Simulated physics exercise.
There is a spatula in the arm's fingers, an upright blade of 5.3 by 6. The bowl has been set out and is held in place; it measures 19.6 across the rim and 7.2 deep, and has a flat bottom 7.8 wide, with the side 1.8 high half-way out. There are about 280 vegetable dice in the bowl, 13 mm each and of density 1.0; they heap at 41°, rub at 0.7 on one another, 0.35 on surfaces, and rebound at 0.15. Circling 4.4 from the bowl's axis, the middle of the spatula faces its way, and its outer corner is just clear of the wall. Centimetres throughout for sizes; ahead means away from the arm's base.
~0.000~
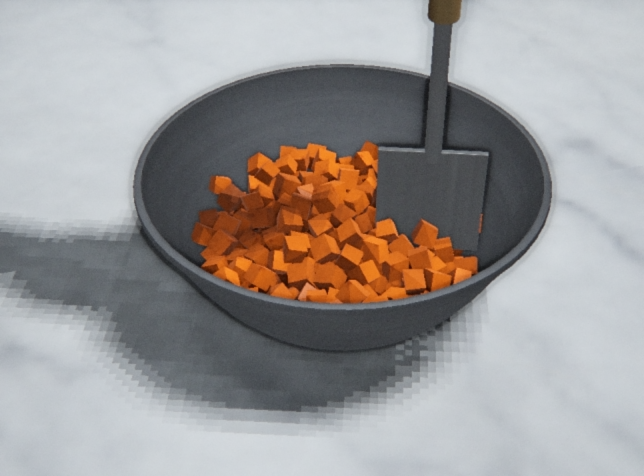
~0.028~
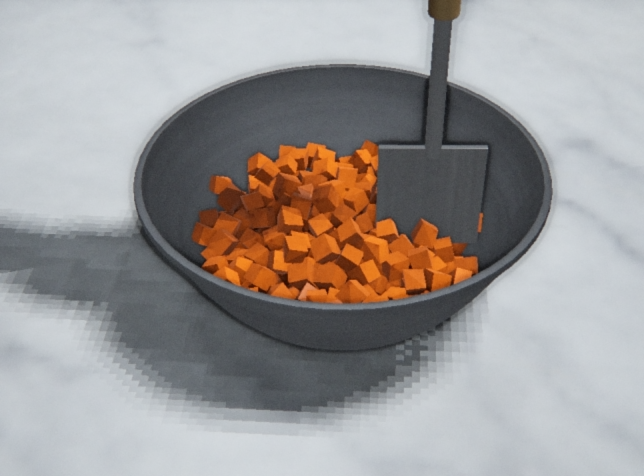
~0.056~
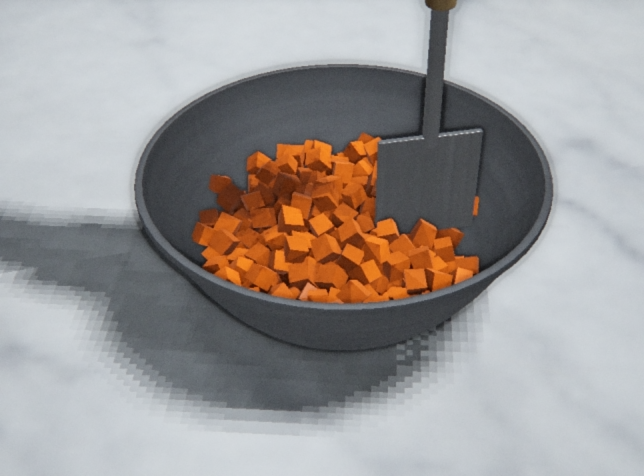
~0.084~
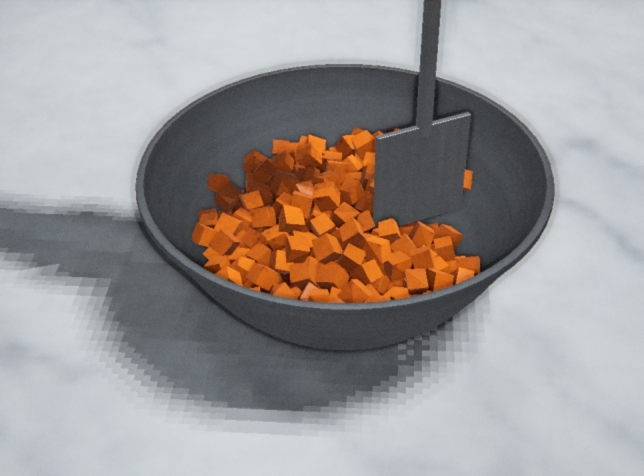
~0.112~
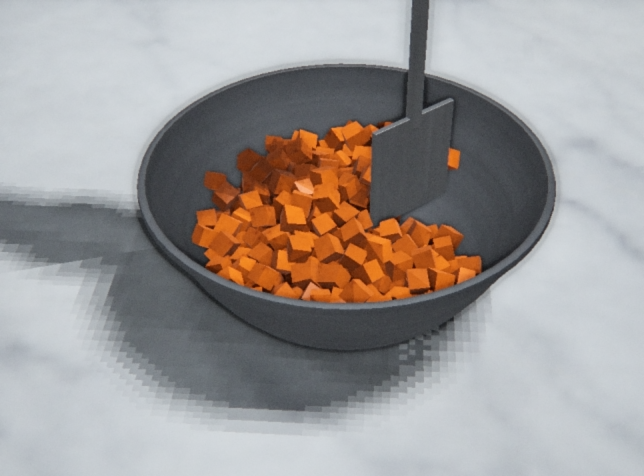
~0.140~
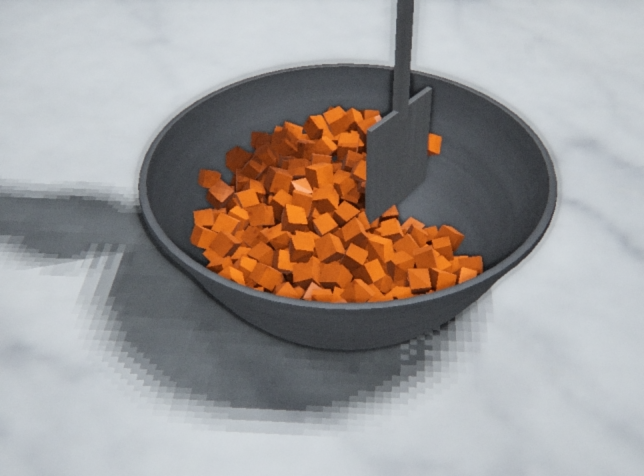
A spatula sweeps through a dark bowl of orange cubes, turning as it moves up and left.
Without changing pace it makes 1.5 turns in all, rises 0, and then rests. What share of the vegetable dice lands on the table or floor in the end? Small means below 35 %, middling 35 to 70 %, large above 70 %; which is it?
Verdict: Small.
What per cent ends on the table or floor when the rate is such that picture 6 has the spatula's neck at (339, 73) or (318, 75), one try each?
About 50 and 50 %.
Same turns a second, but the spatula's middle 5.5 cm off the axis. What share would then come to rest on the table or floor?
Then about 10 per cent.
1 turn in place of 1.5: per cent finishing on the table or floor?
I'd expect some 10 per cent.
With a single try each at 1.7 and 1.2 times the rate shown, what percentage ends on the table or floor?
It would be about 45 and 30 percent respectively.
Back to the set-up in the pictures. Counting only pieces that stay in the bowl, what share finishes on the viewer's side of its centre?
It comes to near 80 percent.
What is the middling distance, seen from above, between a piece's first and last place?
Around 7 cm.
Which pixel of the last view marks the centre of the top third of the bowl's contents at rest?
Near (264, 262).
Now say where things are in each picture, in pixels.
Spatula neck at (435, 124), 0° round; upper third of the load around (327, 221), from x 205 to 470, top at y 155; 275 in the bowl, in the first frame.
Spatula neck at (435, 120), 5° round; upper third of the load around (329, 218), from x 205 to 470, top at y 155, in the second frame.
Spatula neck at (433, 110), 17° round; upper third of the load around (330, 205), from x 205 to 470, top at y 145, in the third frame.
Spatula neck at (426, 99), 30° round; upper third of the load around (332, 196), from x 205 to 470, top at y 135, in the fourth frame.
Spatula neck at (415, 90), 43° round; upper third of the load around (329, 186), from x 205 to 470, top at y 130, in the fifth frame.
Spatula neck at (402, 82), 56° round; upper third of the load around (325, 181), from x 205 to 470, top at y 120; 275 in the bowl, in the sixth frame.
After 0.55 s, 246° round, highest piece 9 above the table; 259 in the bowl, 11 on the table or floor, 5 in flight or on the tool.
After 0.95 s, 76° round, highest piece 9 above the table; 233 in the bowl, 33 on the table or floor, 9 in flight or on the tool.
After 1.35 s, 180° round, highest piece 8 above the table; 214 in the bowl, 60 on the table or floor, 1 in flight or on the tool.
After 2.05 s, 180° round, highest piece 8 above the table; 214 in the bowl, 61 on the table or floor.
At rest, 214 in the bowl, 61 on the table or floor. That is 22 % on the table or floor.
